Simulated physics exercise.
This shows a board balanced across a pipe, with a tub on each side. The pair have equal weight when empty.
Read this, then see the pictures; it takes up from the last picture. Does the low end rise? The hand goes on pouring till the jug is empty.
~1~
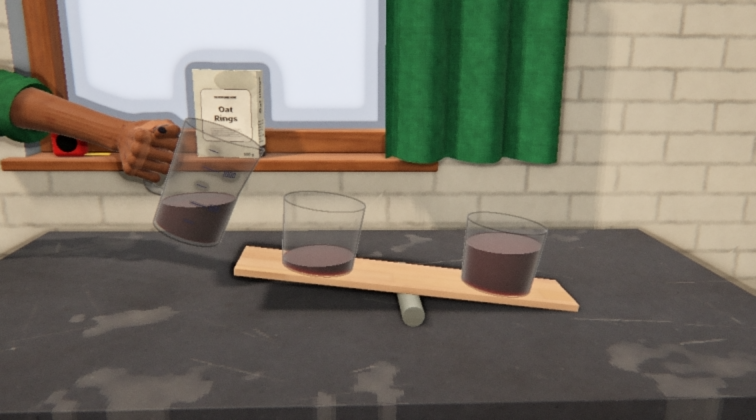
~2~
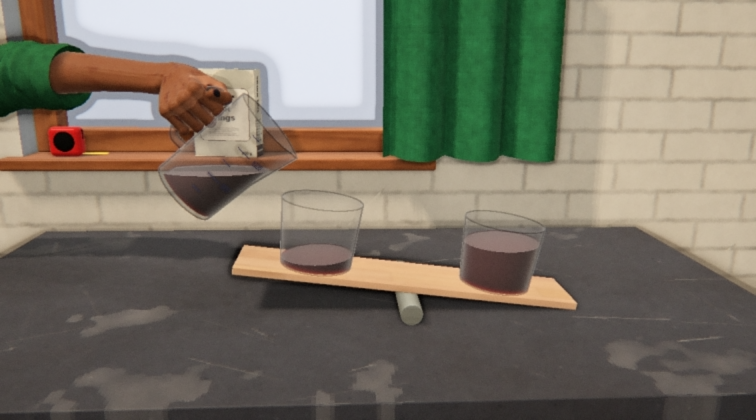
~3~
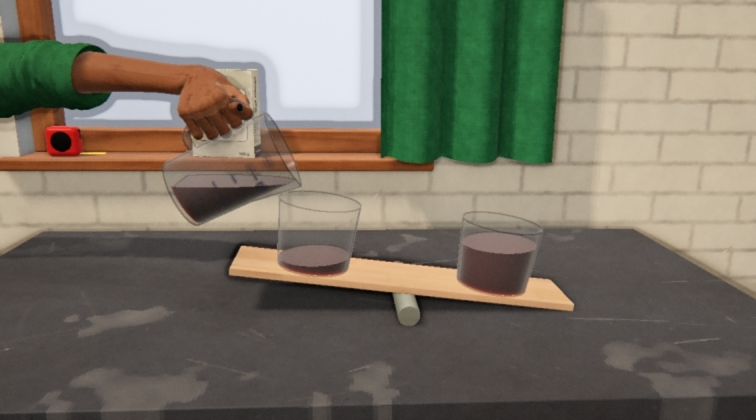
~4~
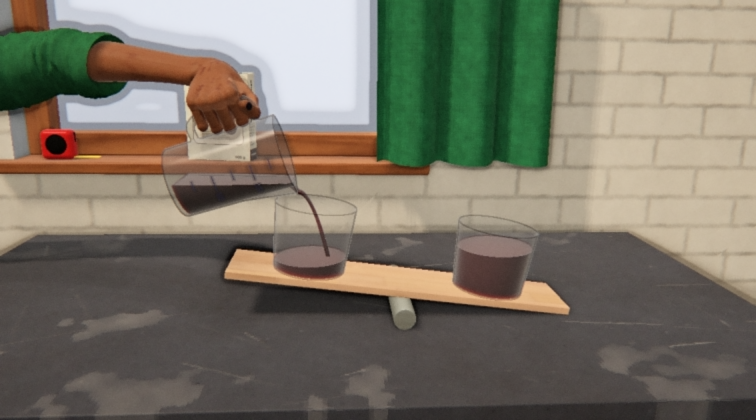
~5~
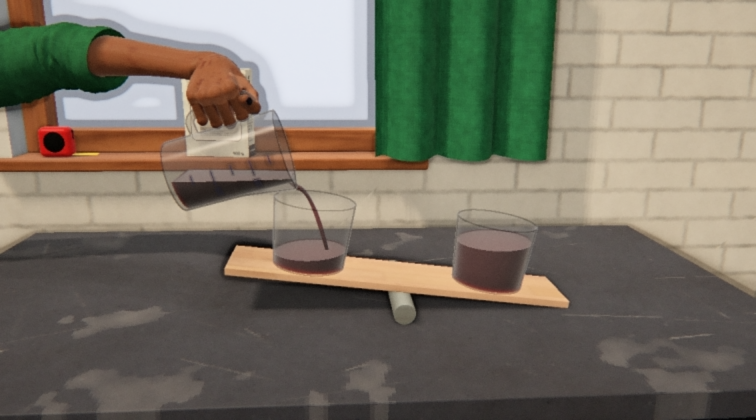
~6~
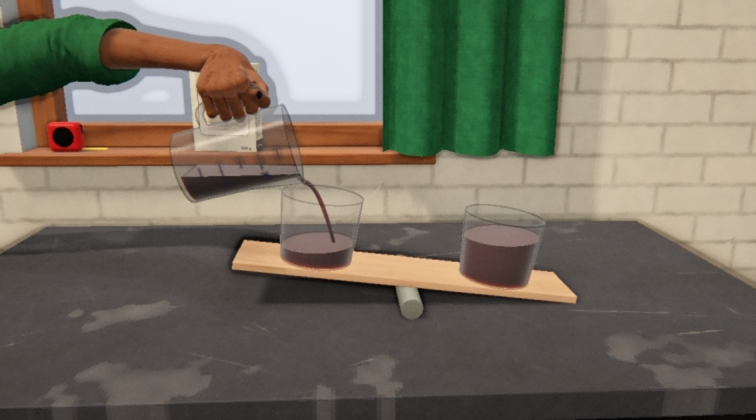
No.
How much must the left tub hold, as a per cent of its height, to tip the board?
It comes to close to 65 in a hundred.
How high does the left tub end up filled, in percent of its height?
50%, roughly.
Soon after, the left tub is about a third full; the board leans as before.
Later, the left tub is about half full; the board leans as before.
In the end, the left tub is about half full; the board leans as before.
